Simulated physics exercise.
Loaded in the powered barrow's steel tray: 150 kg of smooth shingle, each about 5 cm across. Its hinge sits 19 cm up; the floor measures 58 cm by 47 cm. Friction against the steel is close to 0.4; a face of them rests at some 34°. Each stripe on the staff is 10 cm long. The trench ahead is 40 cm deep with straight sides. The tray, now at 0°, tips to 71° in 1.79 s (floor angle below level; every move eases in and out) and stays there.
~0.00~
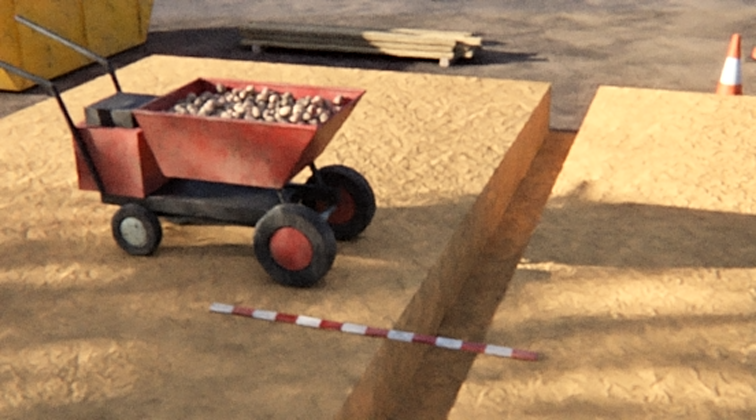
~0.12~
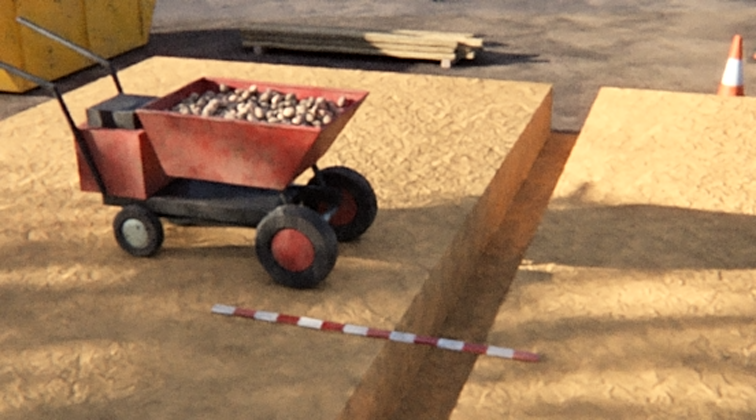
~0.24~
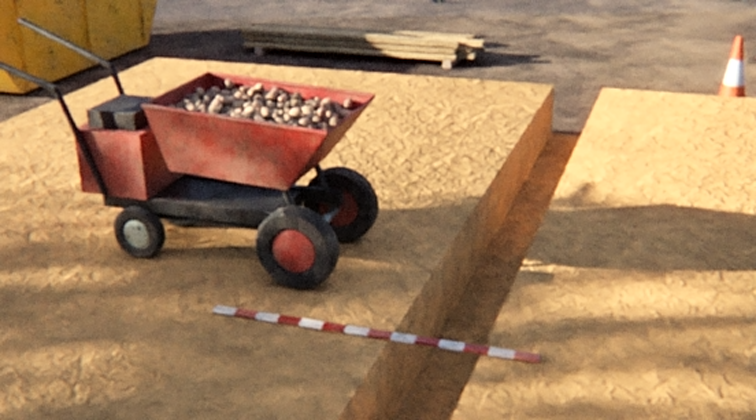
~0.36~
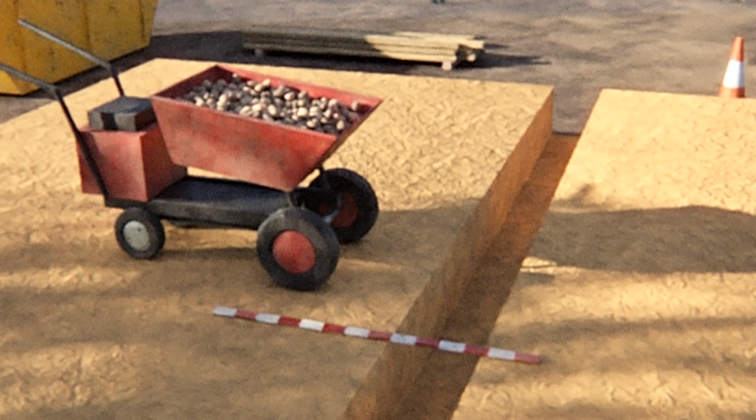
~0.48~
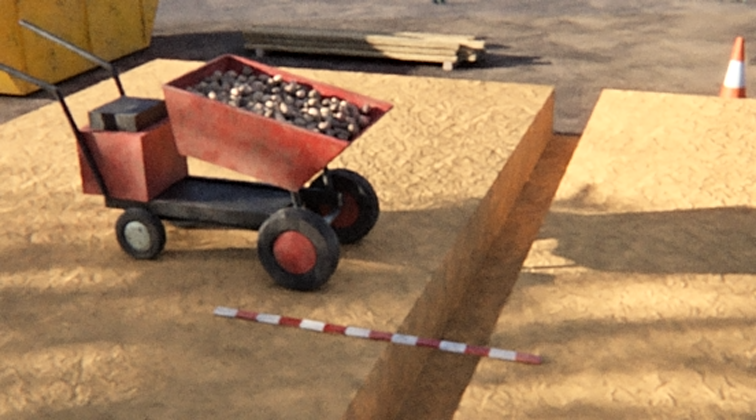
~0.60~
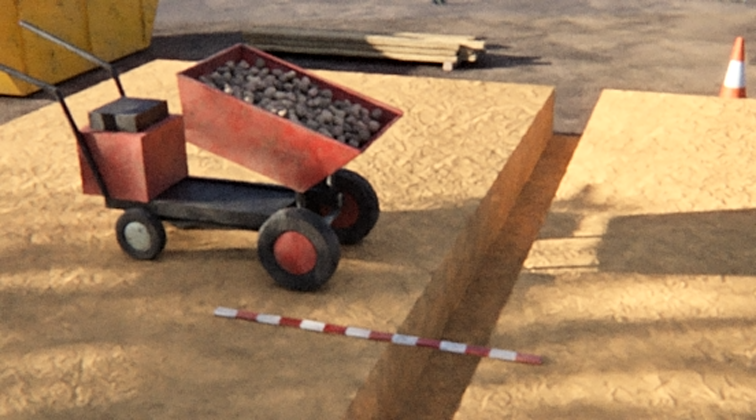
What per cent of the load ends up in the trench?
About 90 per cent.
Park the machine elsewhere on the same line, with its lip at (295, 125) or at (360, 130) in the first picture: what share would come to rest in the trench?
Near 100 per cent from the first place, 45 from the second.
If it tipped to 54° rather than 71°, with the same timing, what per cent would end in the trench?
It would be near 55 per cent.
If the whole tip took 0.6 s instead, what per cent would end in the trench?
In that case some 60 per cent.
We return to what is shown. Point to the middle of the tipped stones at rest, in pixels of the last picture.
Around (480, 342).
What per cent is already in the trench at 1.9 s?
About 50 per cent by then.
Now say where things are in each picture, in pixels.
In the first picture, lip at (317, 128), floor tilted 0°, highest stones at (268, 101).
In the second picture, lip at (321, 130), floor tilted 1°, highest stones at (259, 101); the stones move at 0.1 m/s on average.
In the third picture, lip at (327, 134), floor tilted 3°, highest stones at (225, 95); the stones move at 0.3 m/s on average.
In the fourth picture, lip at (336, 139), floor tilted 7°, highest stones at (220, 89); the stones move at 0.4 m/s on average.
In the fifth picture, lip at (348, 145), floor tilted 13°, highest stones at (223, 82); the stones move at 0.5 m/s on average.
In the sixth picture, the tray is at 19°, its lip at (360, 153); the top of the load is at (235, 72); the stones move at 0.5 m/s on average.
After 1.3 s the floor is at 60°; 99 % in the tray, 1 % in the trench; the foremost stones are at (449, 226).
After 1.9 s the floor is at 71°; 43 % in the tray, 50 % in the trench, 6 % past the trench; the foremost stones are at (586, 281).
After 2.2 s the floor is at 71°; 19 % in the tray, 71 % in the trench, 10 % past the trench; the foremost stones are at (671, 285).
After 4.2 s the floor is at 71°; 0 % in the tray, 90 % in the trench, 10 % past the trench; the foremost stones are at (717, 288).
